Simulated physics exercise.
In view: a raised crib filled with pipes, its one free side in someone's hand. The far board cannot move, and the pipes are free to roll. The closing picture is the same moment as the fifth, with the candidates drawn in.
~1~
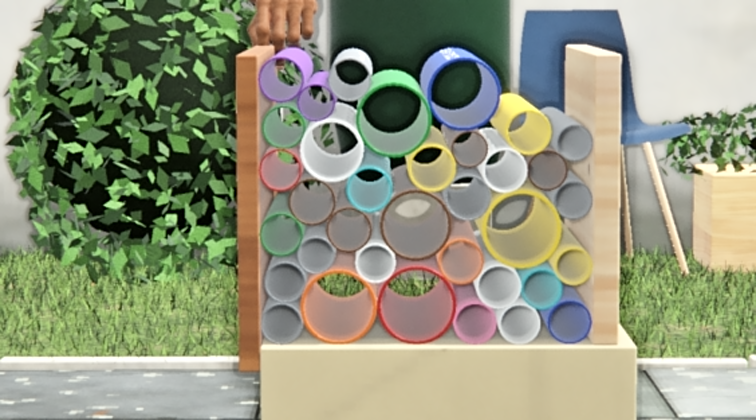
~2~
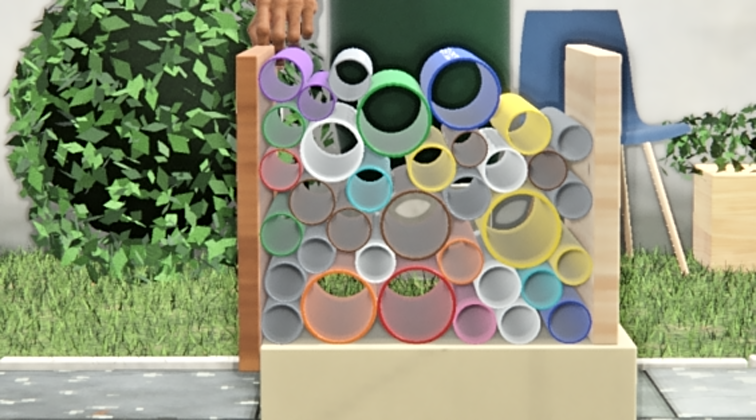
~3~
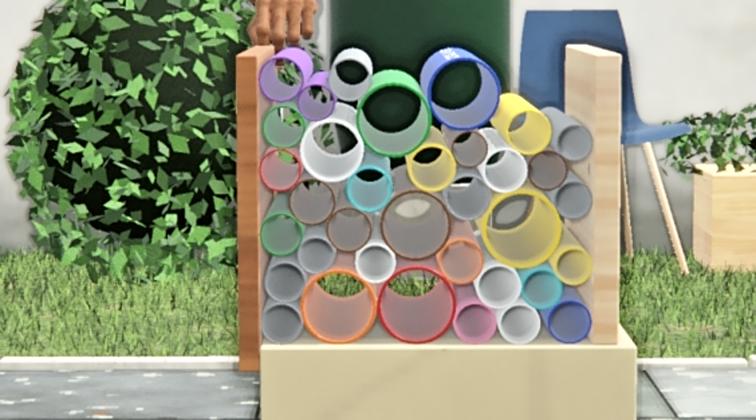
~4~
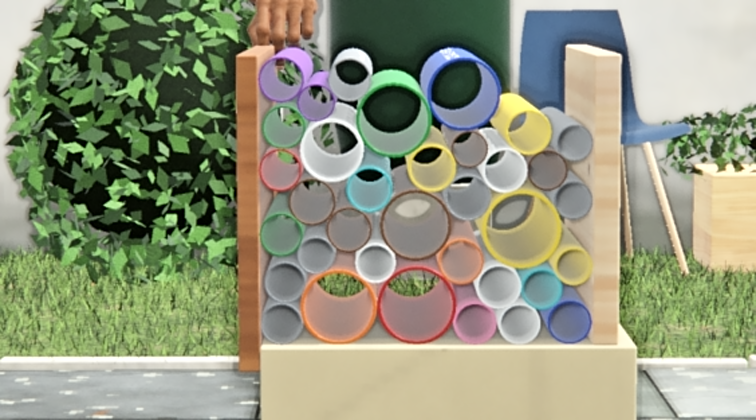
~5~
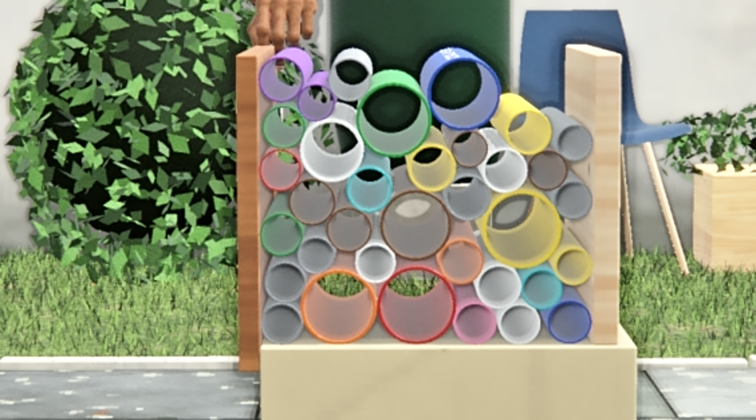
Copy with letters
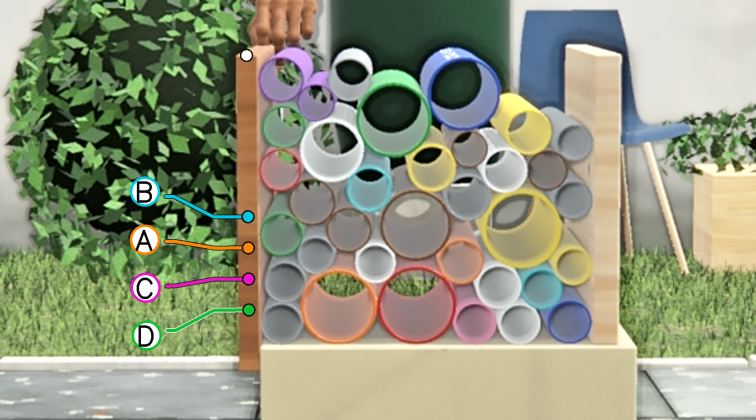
A hand rests on top of the left wooden side board of a raised crib, seen straight on from the front in a garden with grass, a leafy bush and a blue chair behind. Open-ended pipes fill the crib, with orange and red ones low down, yellow at right, and purple, green and blue along the top. Nothing visibly moves, neither hand, pipes nor camera.
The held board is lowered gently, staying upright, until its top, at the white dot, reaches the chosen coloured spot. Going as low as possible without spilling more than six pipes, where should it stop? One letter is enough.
The answer is mark A.
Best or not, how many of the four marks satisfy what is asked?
The number is two.
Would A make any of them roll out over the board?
Yes.
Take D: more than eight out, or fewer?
It loses more than eight.
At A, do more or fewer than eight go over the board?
Fewer than eight.
On the marked copy, A at (248, 248); B at (248, 217); C at (248, 279); D at (249, 310); the white dot at (246, 55).
Taking A. A third of the way, top of the board (259, 141).
Two thirds of the way, top of the board (260, 237).
When it is over, top of the board (260, 247), five out over the board.
As for the rest, B three out over the board; C more than six out over the board; D more than six out over the board.
